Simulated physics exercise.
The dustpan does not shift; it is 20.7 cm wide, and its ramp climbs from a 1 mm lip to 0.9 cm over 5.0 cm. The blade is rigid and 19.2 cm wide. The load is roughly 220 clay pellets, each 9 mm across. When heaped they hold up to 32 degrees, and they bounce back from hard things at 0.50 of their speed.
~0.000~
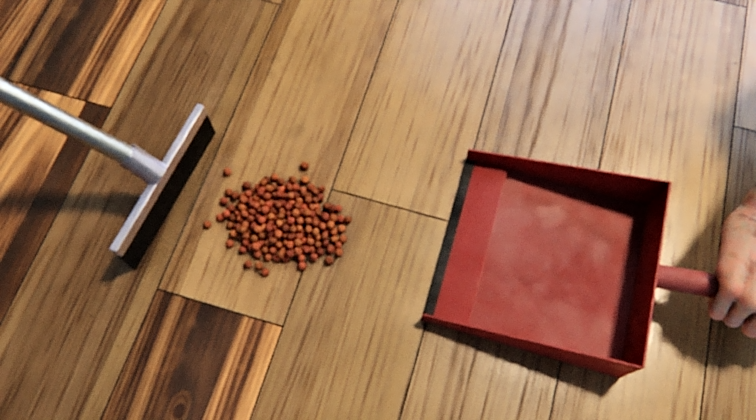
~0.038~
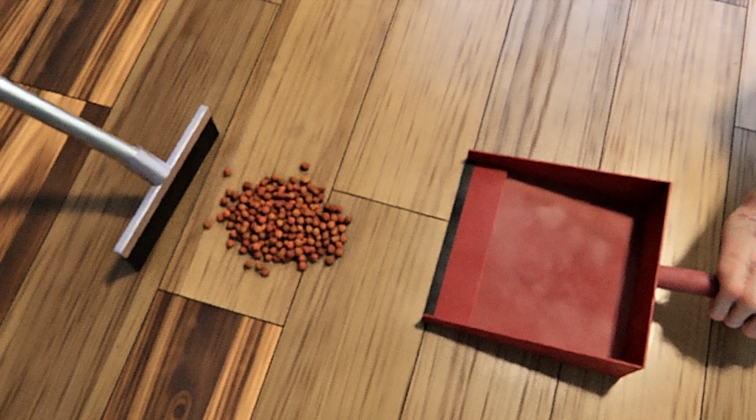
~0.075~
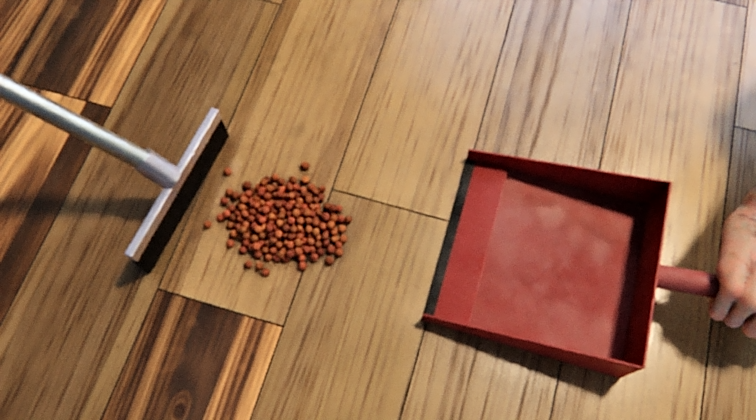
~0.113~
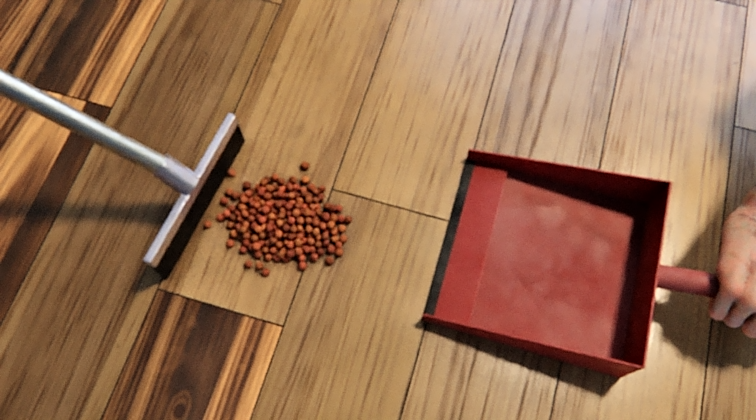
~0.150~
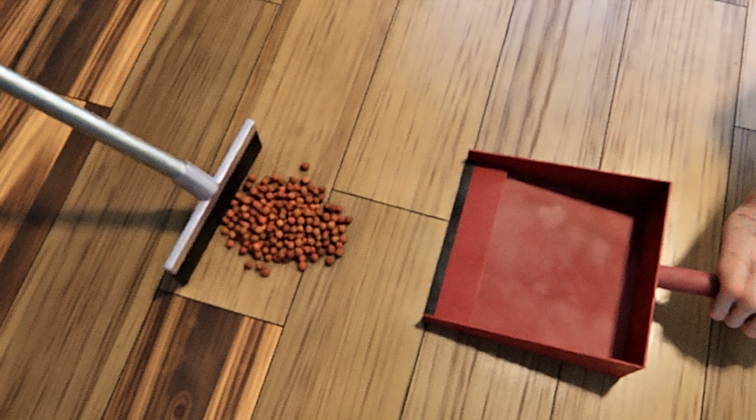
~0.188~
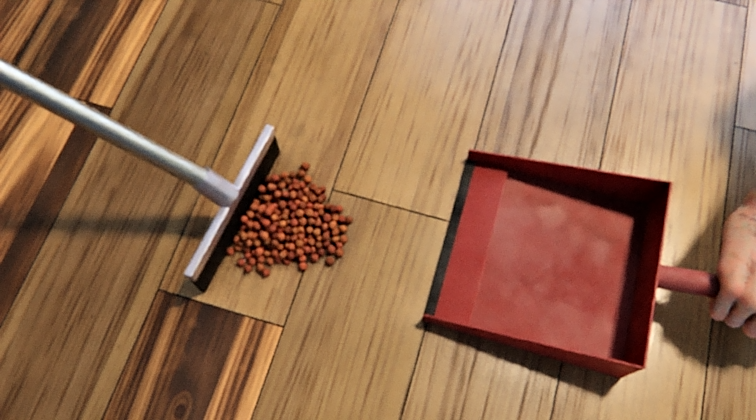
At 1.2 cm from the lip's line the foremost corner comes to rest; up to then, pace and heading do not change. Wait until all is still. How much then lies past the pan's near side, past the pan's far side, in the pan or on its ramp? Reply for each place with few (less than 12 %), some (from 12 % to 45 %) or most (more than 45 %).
Past the pan's near side - some; past the pan's far side - few; in the pan or on its ramp - most.
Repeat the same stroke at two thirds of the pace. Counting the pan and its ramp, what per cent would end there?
I'd guess it lands at about 50 per cent.
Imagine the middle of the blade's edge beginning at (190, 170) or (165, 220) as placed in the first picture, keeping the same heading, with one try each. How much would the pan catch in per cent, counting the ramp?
Roughly 45 % and 45 %.
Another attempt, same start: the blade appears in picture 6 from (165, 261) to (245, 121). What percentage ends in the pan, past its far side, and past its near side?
The pan gets 50, the far side 0 and the near side 15.
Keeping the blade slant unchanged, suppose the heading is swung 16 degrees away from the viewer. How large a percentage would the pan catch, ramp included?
The pan, ramp included, would get around 40 per cent.
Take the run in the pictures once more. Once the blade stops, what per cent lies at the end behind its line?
My guess is close to 5 per cent.
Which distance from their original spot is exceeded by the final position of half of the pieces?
It comes to some 22 cm.
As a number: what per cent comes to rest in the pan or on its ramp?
50 %.
Then, at 0.36 s, middle of the blade 13 cm from the lip; 0 % over the lip, far side 0 %, near side 15 %.
Then, at 0.48 s, middle of the blade 5 cm from the lip; 5 % over the lip, far side 0 %, near side 20 %.
Then, at 0.73 s, middle of the blade 2 cm from the lip; 50 % over the lip, far side 0 %, near side 20 %.
At rest (1.1 s), near side 20 %, far side 0 %, pan 50 %, in front of the lip or behind the blade 30 %.
